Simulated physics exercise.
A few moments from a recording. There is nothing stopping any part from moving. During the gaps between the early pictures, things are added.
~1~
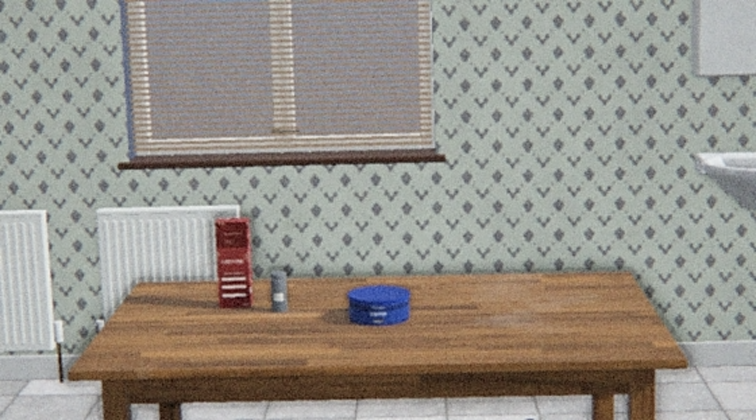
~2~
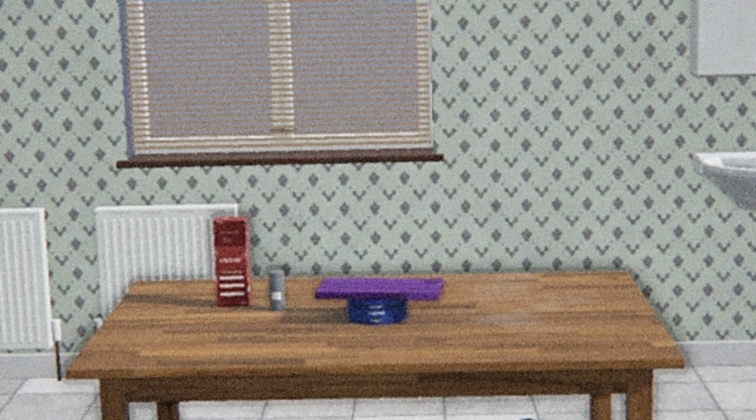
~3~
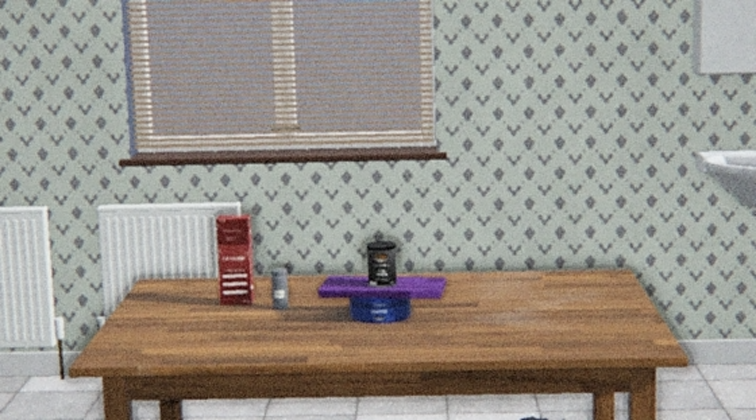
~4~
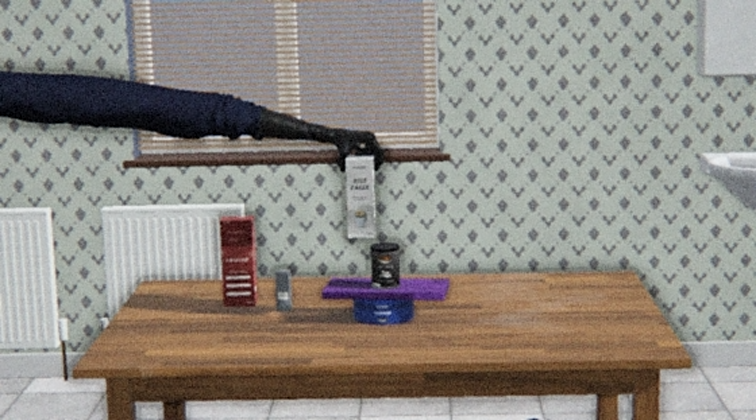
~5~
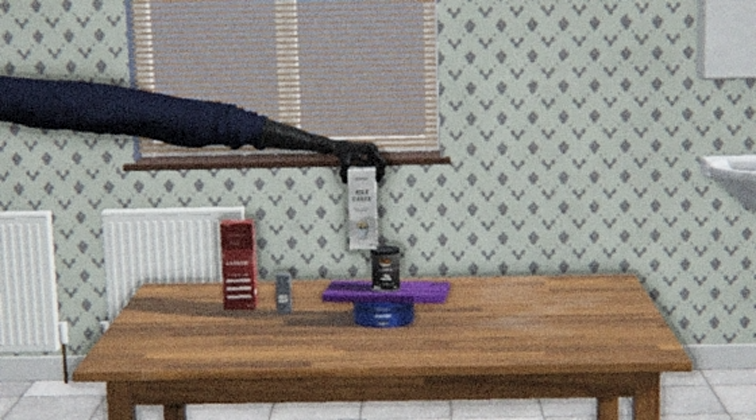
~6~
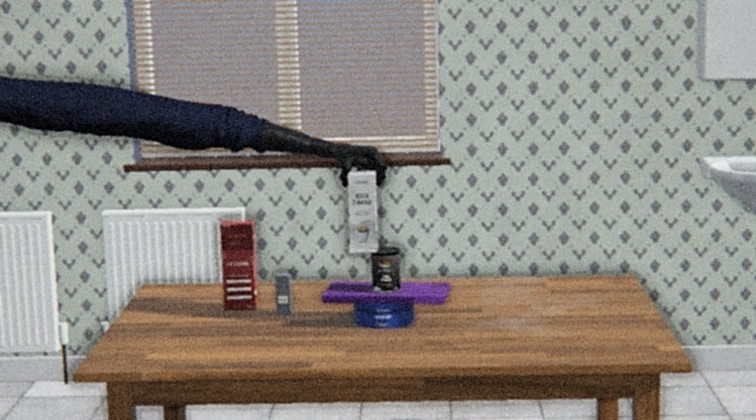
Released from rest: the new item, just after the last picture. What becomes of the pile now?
My guess is the pile will be unstable.
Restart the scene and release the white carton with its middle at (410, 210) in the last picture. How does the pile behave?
Result: Pile toppled.
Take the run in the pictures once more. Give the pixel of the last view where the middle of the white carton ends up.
Roughly pixel (302, 322) in the last picture.
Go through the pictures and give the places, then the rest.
The last thing is not in view yet; blue tub (379, 306), in the first frame.
The last thing is not in view yet; red carton (232, 262), in the second frame.
The last thing is not in view yet; black pot (382, 264), in the third frame.
Still above its spot; white carton (361, 196); grey shaker (283, 290), in the fourth frame.
Still above its spot; white carton (363, 208); purple board (387, 292), in the fifth frame.
Set down, still held; white carton (363, 211); blue tub (384, 309), in the sixth frame.
Then, 0.40 s past the last view, white carton now fallen.
Then, 0.60 s past the last view, purple board rocked 50° from its first pose; black pot rocked 38° from its first pose.
Then, 0.80 s past the last view, black pot rocked 51° from its first pose; purple board rocked 49° from its first pose.
Then, 0.90 s past the last view, black pot now fallen; purple board on its side.
Finally, fallen, white carton and black pot; down or leaning hard in the pile, purple board; the other 3 still in place. Final places as the last picture's camera would see them, white carton near (302, 322). The pile comes apart.
